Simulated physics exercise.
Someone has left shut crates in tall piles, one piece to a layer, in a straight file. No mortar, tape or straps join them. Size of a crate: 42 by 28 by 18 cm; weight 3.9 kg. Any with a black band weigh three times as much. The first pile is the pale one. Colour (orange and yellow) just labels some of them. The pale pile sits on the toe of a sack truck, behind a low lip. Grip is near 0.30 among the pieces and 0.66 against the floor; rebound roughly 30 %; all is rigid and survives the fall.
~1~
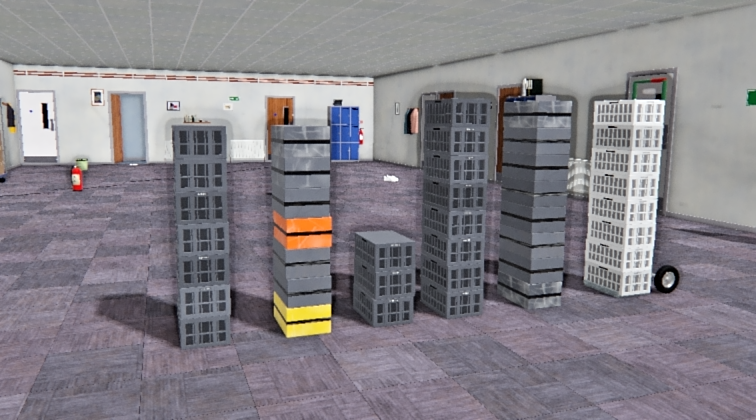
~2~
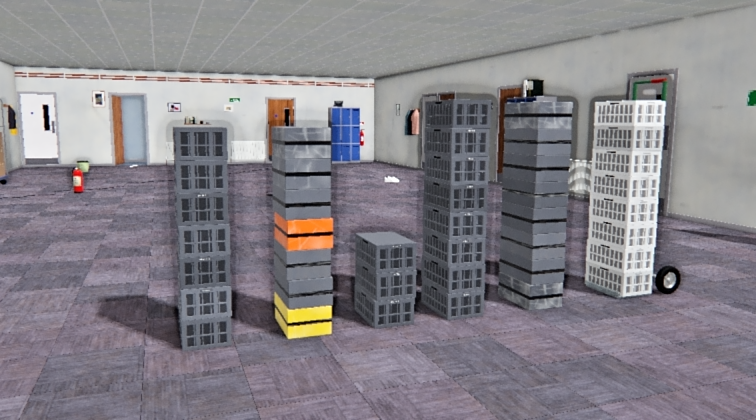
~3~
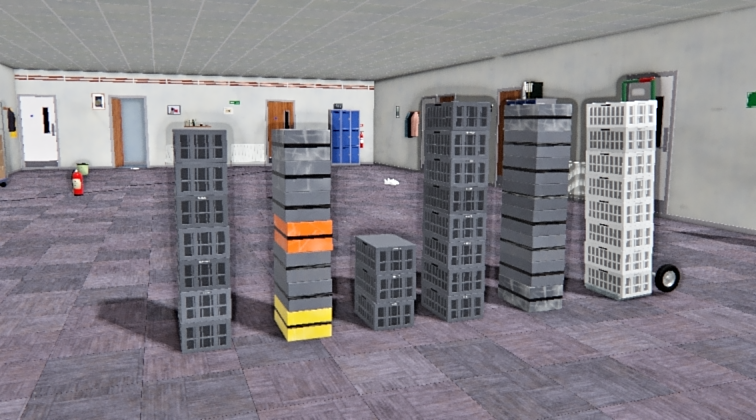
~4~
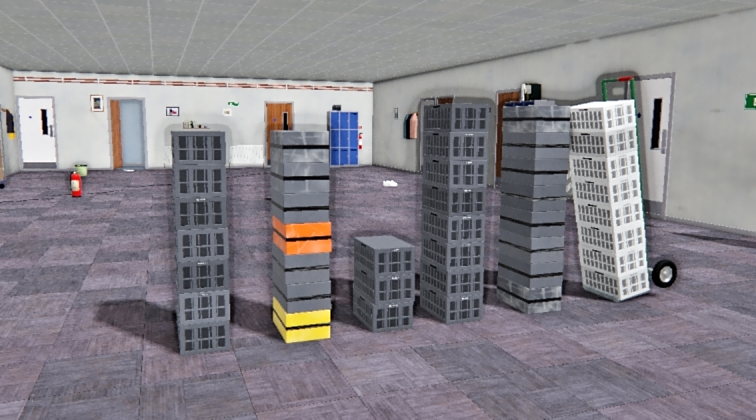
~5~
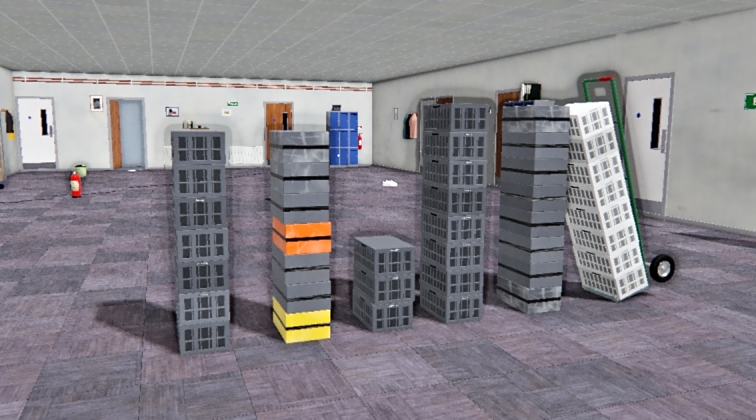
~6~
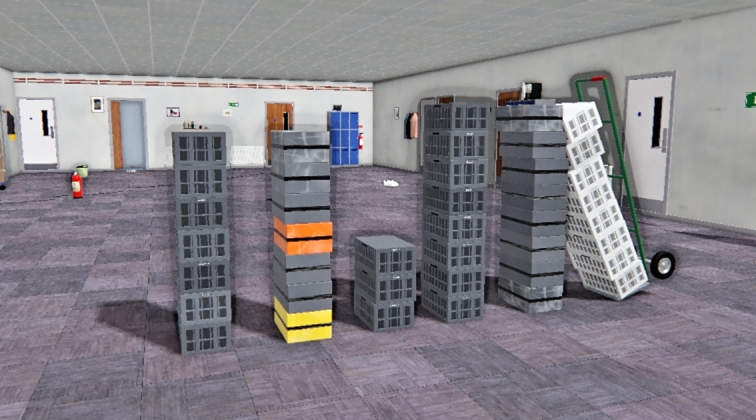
A tall white crate stack on a hand truck tilts left against the neighbouring gray stack.
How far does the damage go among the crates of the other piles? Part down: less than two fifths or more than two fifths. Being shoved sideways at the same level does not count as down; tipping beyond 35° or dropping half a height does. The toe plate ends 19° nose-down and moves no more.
The part is less than two fifths.
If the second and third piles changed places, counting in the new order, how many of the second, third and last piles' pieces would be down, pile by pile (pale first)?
In that case second 7, third 8, last 7.
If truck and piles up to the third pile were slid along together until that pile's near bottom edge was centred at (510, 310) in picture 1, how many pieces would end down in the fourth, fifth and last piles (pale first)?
Then fourth 0, fifth 0, last 0.
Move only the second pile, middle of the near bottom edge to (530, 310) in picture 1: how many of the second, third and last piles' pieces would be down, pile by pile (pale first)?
Then second 7, third 7, last 6.
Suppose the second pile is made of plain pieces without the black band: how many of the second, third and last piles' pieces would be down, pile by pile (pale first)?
In that case second 7, third 6, last 6.
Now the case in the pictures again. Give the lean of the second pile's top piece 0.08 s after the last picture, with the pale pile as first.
It leans some 0°.
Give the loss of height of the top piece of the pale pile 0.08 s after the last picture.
About 10 cm.
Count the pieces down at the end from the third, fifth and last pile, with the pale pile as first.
By pile: Third 0, fifth 0, last 0.
Then, 0.08 s after the last picture, 0 of the pale pile down; none of the 33 other crates down, 2 disturbed.
Then, 0.28 s after the last picture, 0 of the pale pile down; none of the 33 other crates down, 3 disturbed.
At rest, 0 of the pale pile down; none of the 33 other crates down, 3 disturbed; orange crate unmoved; yellow crate unmoved. That is 0 per cent. As the last picture would show them, middles, orange crate near (302, 233), yellow crate near (302, 316).
